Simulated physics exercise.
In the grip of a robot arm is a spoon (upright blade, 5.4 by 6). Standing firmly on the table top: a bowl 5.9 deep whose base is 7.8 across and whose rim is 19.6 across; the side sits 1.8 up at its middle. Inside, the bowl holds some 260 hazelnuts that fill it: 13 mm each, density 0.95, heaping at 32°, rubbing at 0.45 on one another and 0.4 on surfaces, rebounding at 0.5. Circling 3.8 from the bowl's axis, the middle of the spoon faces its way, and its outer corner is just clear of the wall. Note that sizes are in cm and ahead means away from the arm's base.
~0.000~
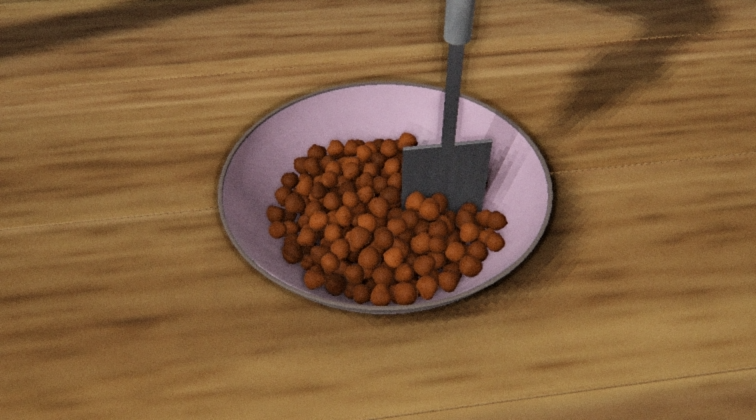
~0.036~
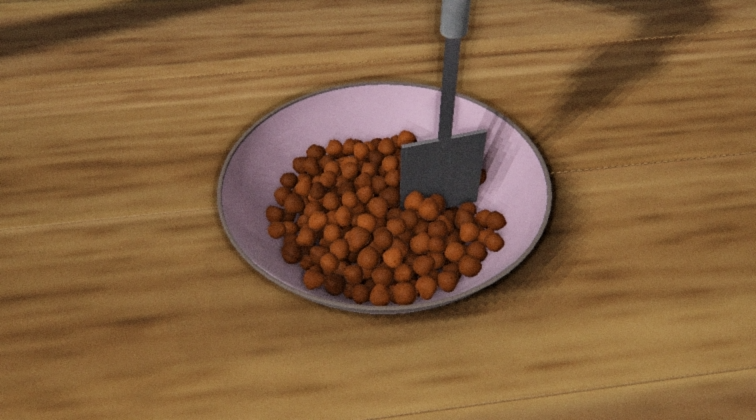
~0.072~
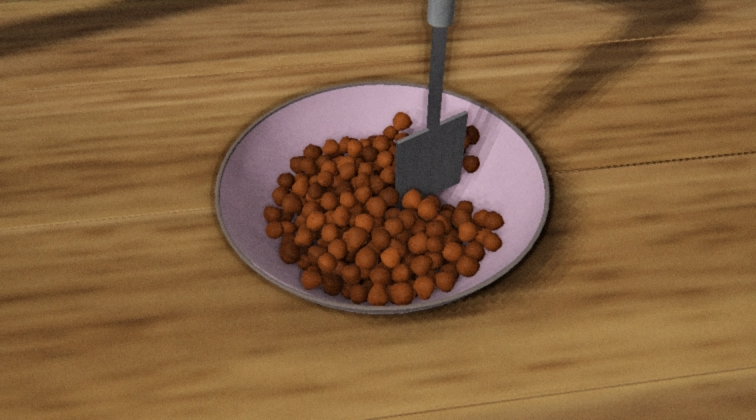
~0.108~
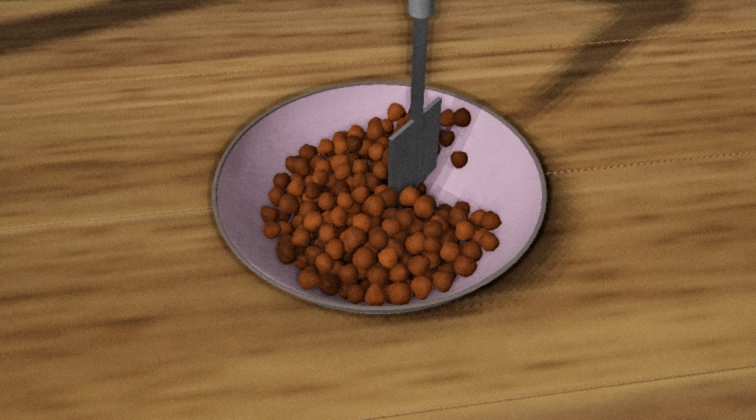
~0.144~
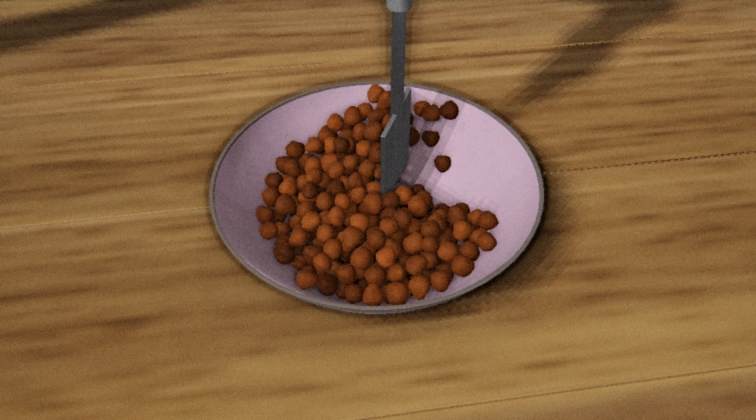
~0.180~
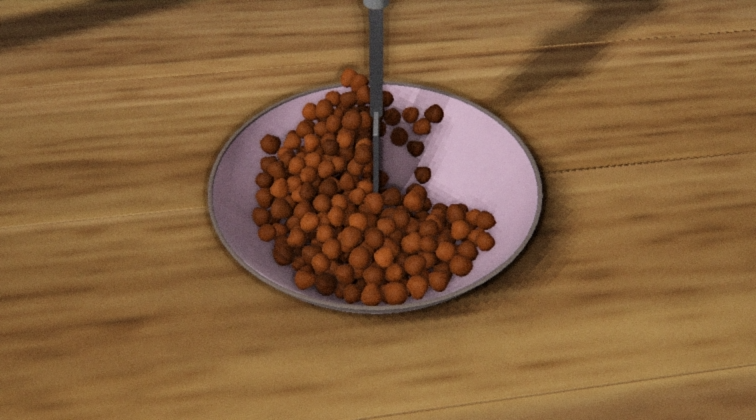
A grey spatula swept through brown hazelnuts in a shallow pink bowl, moving left and turning until its blade was edge-on, while the nuts bunched up toward the back rim and a few trailed behind.
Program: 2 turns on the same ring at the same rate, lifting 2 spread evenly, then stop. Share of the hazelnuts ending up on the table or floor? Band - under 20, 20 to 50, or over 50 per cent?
Band: Under 20 per cent.
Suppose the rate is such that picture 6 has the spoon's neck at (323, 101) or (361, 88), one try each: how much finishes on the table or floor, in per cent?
About 35 % for one try and about 25 % for the other, in order.
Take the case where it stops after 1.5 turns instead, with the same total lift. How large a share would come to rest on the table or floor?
It would be around 10 percent.
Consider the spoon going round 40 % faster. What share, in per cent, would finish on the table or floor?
My guess is about 25 per cent.
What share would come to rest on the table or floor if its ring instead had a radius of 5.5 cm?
In that case roughly 0 per cent.
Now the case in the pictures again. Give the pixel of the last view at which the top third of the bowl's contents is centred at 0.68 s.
The top third is centred near (471, 185) in the last picture.
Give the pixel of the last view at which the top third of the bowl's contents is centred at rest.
Centre of top third: Approx. (377, 191).
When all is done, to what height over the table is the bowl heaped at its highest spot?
6.0 cm, roughly.
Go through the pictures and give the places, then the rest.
In the first picture, the spoon neck at (450, 124), 0° round; upper third of the load around (381, 201), from x 275 to 495, top at y 145; 262 in the bowl.
In the second picture, the spoon neck at (446, 118), 8° round; upper third of the load around (384, 198), from x 275 to 495, top at y 140.
In the third picture, the spoon neck at (434, 106), 26° round; upper third of the load around (382, 192), from x 275 to 495, top at y 125.
In the fourth picture, the spoon neck at (417, 97), 44° round; upper third of the load around (376, 170), from x 270 to 490, top at y 115.
In the fifth picture, the spoon neck at (397, 91), 62° round; upper third of the load around (359, 163), from x 265 to 490, top at y 95.
In the sixth picture, the spoon neck at (376, 88), 81° round; upper third of the load around (336, 156), from x 260 to 485, top at y 80; 262 in the bowl.
After 0.68 s, 332° round, highest piece 8 above the table; 242 in the bowl, 18 on the table or floor, 2 in flight or on the tool.
After 1.18 s, 224° round, highest piece 6 above the table; 233 in the bowl, 29 on the table or floor.
After 1.63 s, 0° round, highest piece 6 above the table; 233 in the bowl, 29 on the table or floor.
After 2.33 s, 0° round, highest piece 5 above the table; 233 in the bowl, 29 on the table or floor.
In the end, 233 in the bowl, 29 on the table or floor. That is 11 % on the table or floor.
